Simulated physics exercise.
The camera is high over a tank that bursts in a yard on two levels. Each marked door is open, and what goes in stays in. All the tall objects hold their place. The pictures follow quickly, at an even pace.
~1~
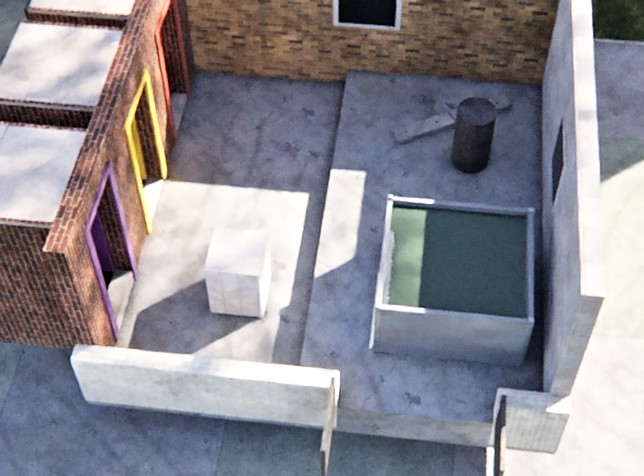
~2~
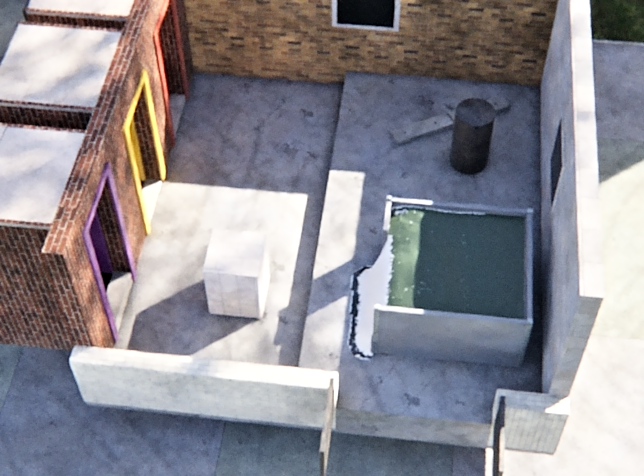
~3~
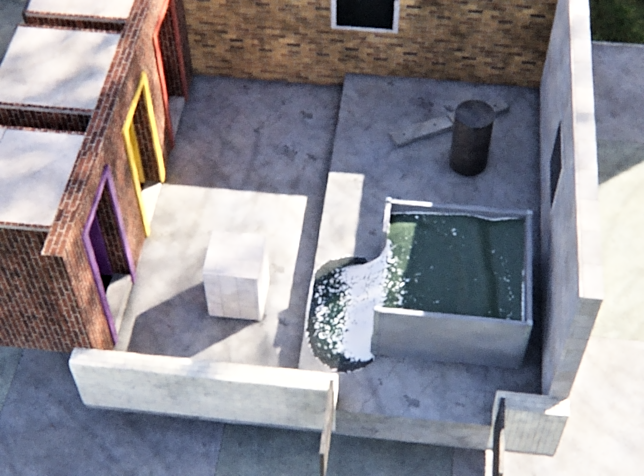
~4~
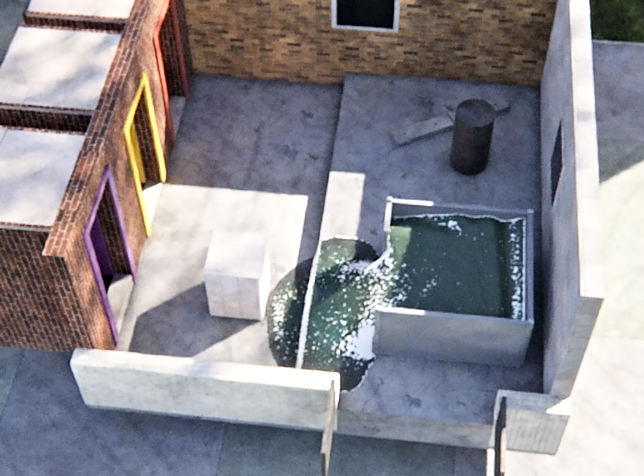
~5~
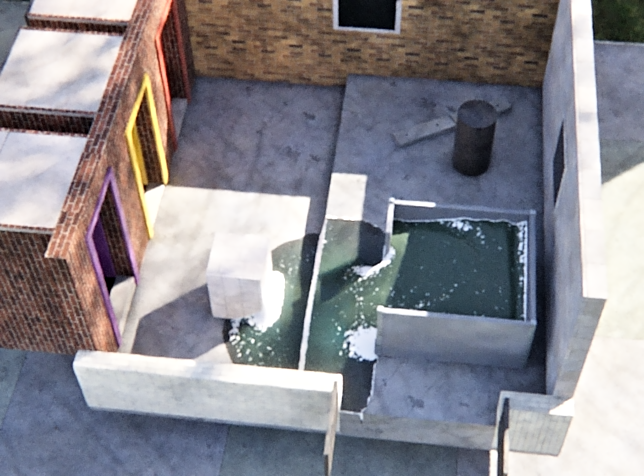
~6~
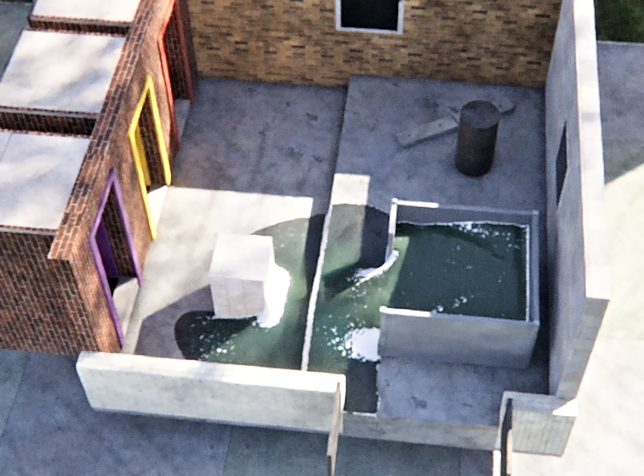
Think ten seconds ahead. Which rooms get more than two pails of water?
In the end: The yellow door floods; the red door floods; the purple door floods.
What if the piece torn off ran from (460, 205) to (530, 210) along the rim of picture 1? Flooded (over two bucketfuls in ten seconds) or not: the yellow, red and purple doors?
One by one: Yellow door goes over, red door lets more in, purple door takes less.
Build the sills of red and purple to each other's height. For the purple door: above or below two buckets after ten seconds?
One by one: The purple door takes more.
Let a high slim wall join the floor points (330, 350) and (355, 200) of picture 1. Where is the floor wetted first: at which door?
It is the purple-painted one.
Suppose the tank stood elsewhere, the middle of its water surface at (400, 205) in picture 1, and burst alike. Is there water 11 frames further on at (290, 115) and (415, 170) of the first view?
In that order: Clear, no water.
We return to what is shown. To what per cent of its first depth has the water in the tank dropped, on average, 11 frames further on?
Roughly 36 per cent.
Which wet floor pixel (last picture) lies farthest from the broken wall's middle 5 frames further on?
Around (169, 184).
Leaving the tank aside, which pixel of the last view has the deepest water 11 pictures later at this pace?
Roughly at (113, 383).
A moment on, water covers 35 % of the floor; the yellow door under two buckets in, the red door not reached, the purple door under two buckets in.
Next, water covers 55 % of the floor; the yellow door under two buckets in, the red door wet at the sill, nothing in, the purple door under two buckets in.
Then, water covers 55 % of the floor; the yellow door over two buckets in, the red door under two buckets in, the purple door over two buckets in.
Later, water covers 55 % of the floor; the yellow door over two buckets in, the red door over two buckets in, the purple door over two buckets in.
In the end, water covers 55 % of the floor; the yellow door far over two buckets in, the red door over two buckets in, the purple door over two buckets in.
